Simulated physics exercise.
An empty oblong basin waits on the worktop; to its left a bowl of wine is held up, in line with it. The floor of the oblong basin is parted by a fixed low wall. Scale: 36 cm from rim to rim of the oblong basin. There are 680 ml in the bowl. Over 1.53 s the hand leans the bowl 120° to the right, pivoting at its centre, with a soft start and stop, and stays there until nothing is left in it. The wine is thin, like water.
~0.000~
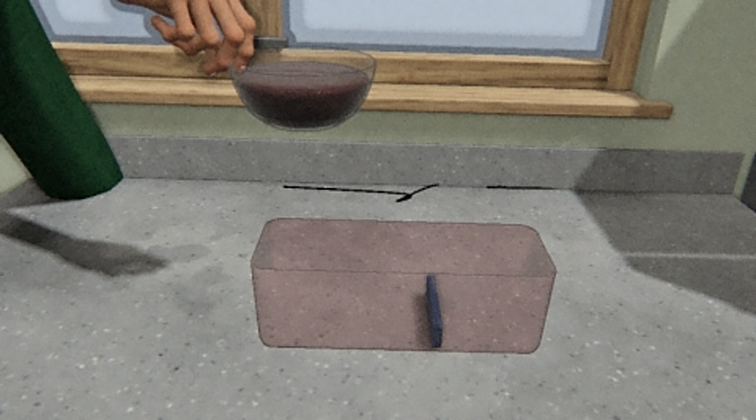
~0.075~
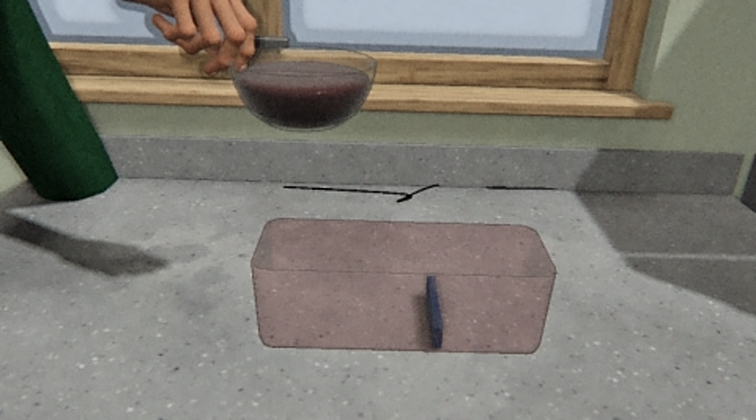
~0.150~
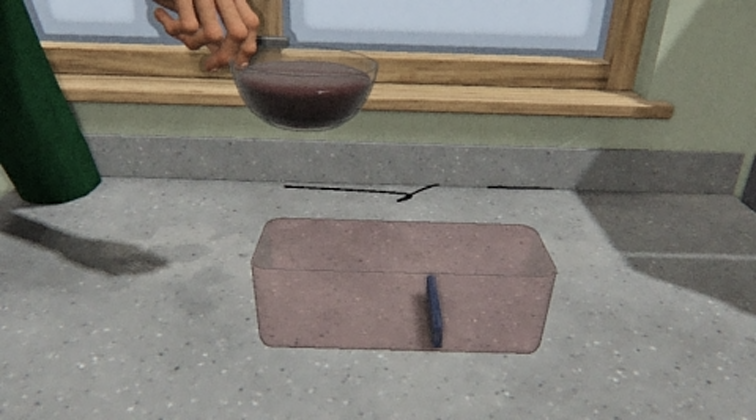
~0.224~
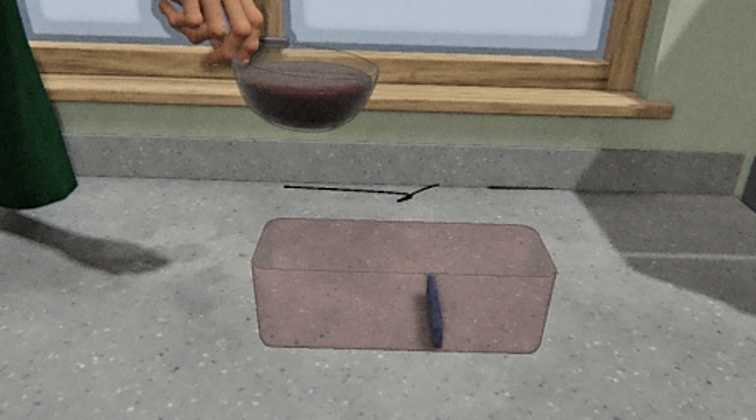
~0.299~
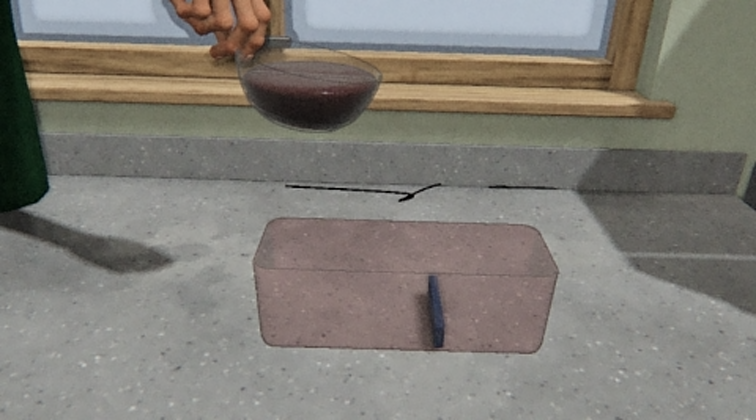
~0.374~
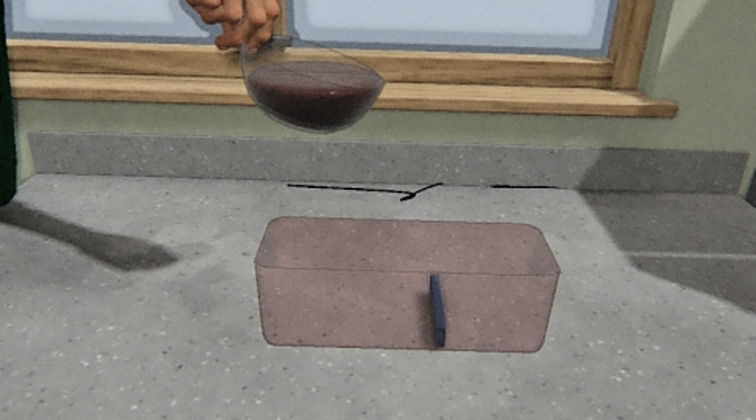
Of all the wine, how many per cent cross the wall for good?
About 45 per cent.
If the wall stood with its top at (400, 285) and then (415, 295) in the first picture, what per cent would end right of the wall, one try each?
First 75, then 65 per cent.
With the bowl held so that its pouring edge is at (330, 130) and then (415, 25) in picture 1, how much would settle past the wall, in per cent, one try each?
In turn about 15 and 65 per cent.
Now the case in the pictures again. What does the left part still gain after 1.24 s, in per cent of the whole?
Some 1 per cent.
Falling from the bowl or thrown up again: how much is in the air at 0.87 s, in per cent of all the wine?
Some 40 per cent.
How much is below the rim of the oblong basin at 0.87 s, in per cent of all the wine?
Some 34 per cent.
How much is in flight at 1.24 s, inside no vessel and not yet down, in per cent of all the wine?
About 3 per cent.
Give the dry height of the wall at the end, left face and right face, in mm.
Some 20 mm on the left and 12 mm on the right.
Then, 0.87 s in, the tilt is 73° and 25 per cent is still to pour, 14 is left of the wall and 21 right of it.
Then, 1.24 s in, the tilt is 109° and 0 per cent is still to pour, 53 is left of the wall and 44 right of it.
Then, 1.62 s in, the tilt is 120° and 0 per cent is still to pour, 54 is left of the wall and 45 right of it.
Then, 2.03 s in, the tilt is 120° and 0 per cent is still to pour, 54 is left of the wall and 45 right of it.
Finally, 54 per cent lies left of the wall, 45 right of it and 1 outside.
